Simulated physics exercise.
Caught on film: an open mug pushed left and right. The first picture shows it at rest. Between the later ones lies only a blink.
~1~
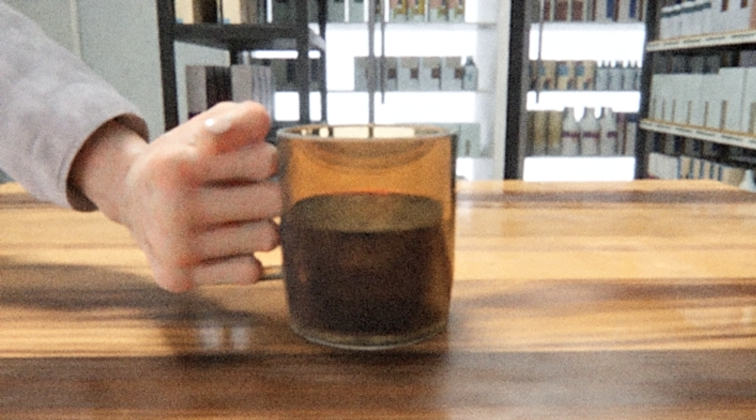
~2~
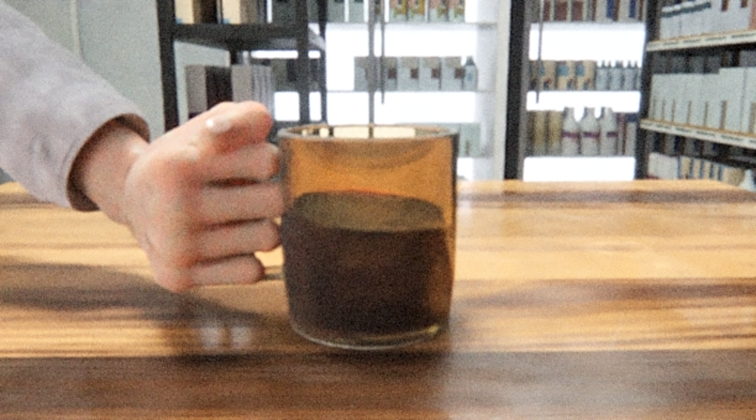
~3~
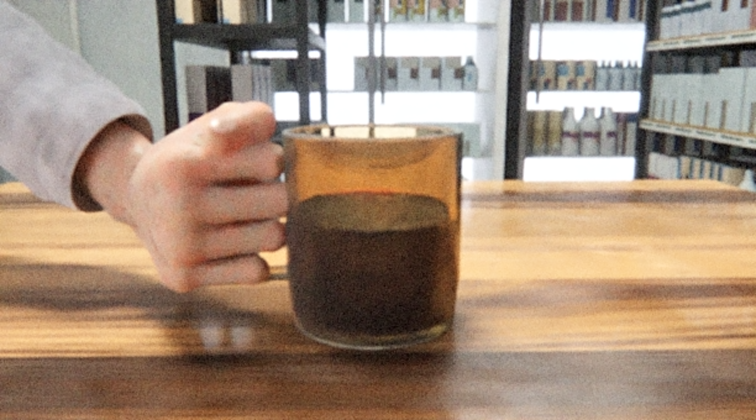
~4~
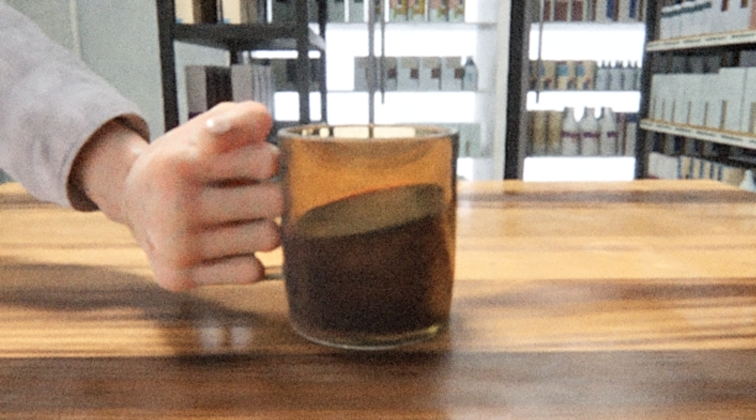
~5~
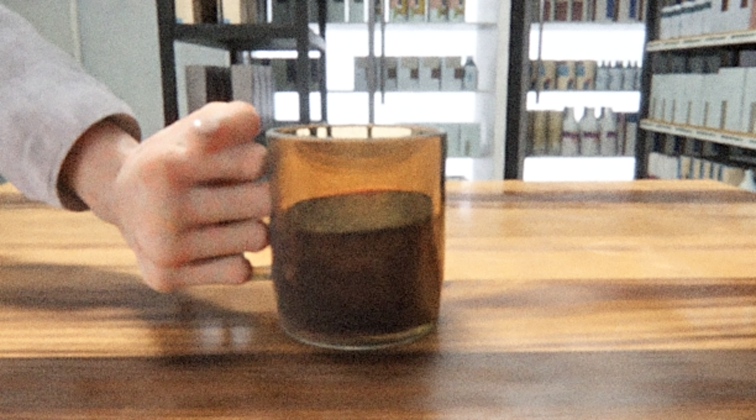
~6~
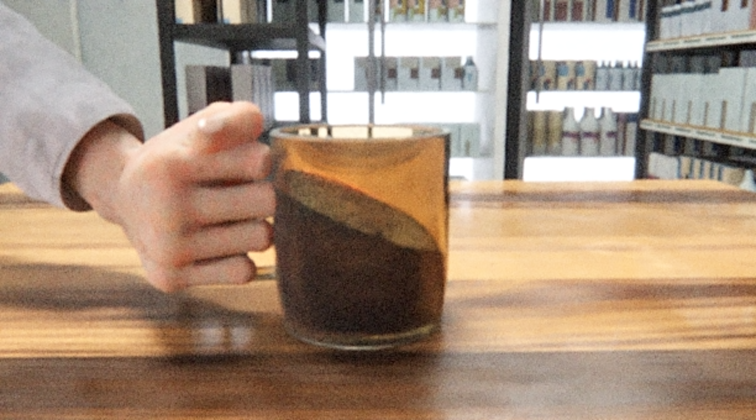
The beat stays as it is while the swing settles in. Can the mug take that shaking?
As it turns out, it slops over.
A moment on, the highest wave so far comes most of the way to the rim.
Further on, the highest wave so far goes over the rim.
When it is over, the highest wave so far goes over the rim; some is on the top.
